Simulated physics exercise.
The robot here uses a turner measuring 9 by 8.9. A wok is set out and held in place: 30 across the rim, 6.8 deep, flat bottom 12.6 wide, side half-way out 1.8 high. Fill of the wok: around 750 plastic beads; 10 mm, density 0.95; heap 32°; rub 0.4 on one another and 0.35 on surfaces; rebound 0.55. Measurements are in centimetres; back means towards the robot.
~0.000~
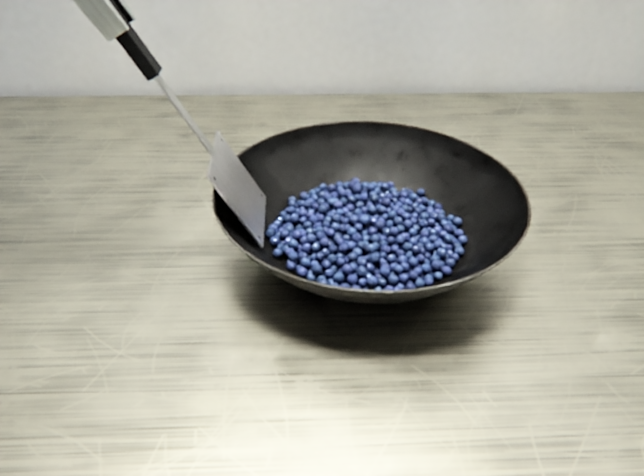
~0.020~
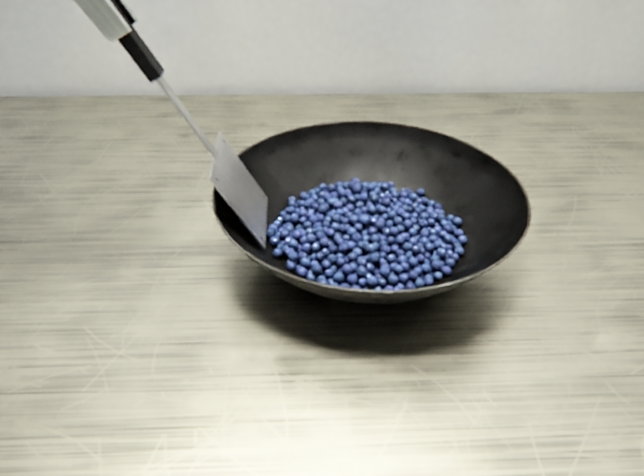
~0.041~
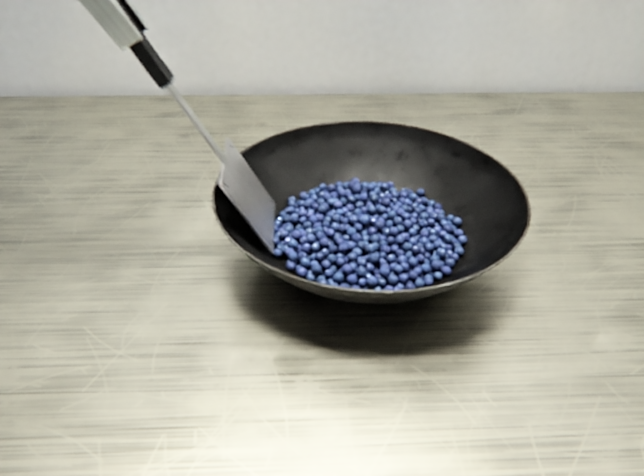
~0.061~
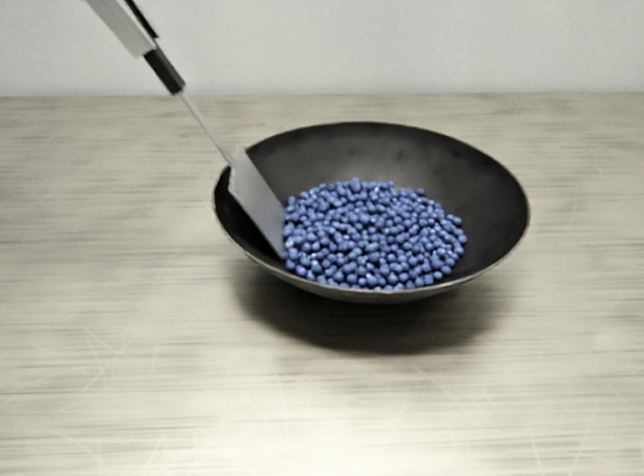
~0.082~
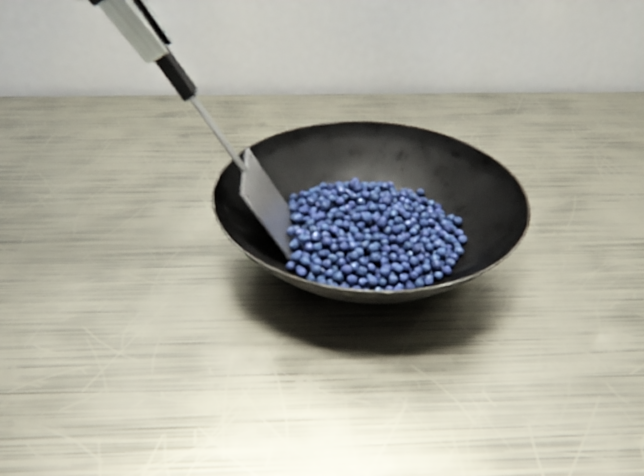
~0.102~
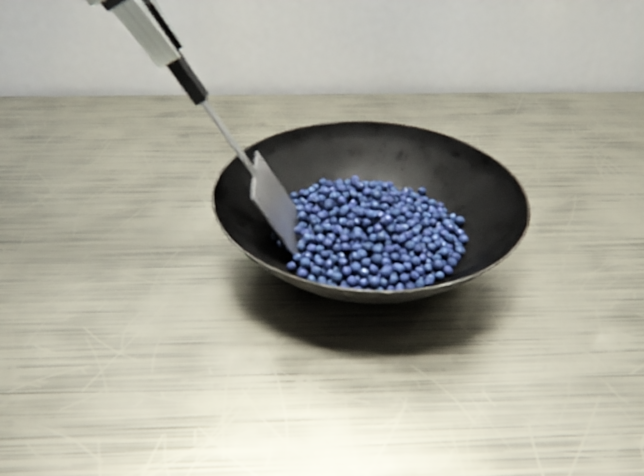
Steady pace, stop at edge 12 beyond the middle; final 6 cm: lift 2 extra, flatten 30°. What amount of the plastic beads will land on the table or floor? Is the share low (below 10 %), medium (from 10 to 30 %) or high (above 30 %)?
The share is medium, from 10 to 30 %.
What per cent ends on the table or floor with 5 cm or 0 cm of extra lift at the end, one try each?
Roughly 15 per cent, then 15 per cent.
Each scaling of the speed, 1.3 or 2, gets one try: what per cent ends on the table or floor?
Estimates, in order: 25 % and 35 %.
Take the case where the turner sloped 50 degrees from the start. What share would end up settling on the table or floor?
Roughly 15 per cent.
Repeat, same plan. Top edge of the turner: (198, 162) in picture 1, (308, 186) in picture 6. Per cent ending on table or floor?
About 45 per cent.
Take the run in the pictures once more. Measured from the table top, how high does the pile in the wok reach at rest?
About 6.5 cm above the table.
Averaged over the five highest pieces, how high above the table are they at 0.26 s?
Around 4 cm above the table.
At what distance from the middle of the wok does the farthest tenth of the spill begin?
About 40 cm.
By 0.26 s, sloping 61°, highest piece 5 above the table; 754 in the wok.
By 0.41 s, sloping 53°, highest piece 7 above the table; 754 in the wok.
By 0.69 s, sloping 31°, highest piece 8 above the table; 624 in the wok, 116 on the table or floor, 14 on the blade or in flight.
By 1.74 s, sloping 31°, highest piece 7 above the table; 624 in the wok, 130 on the table or floor.
Final count, 624 in the wok, 130 on the table or floor. That is 17 % on the table or floor.
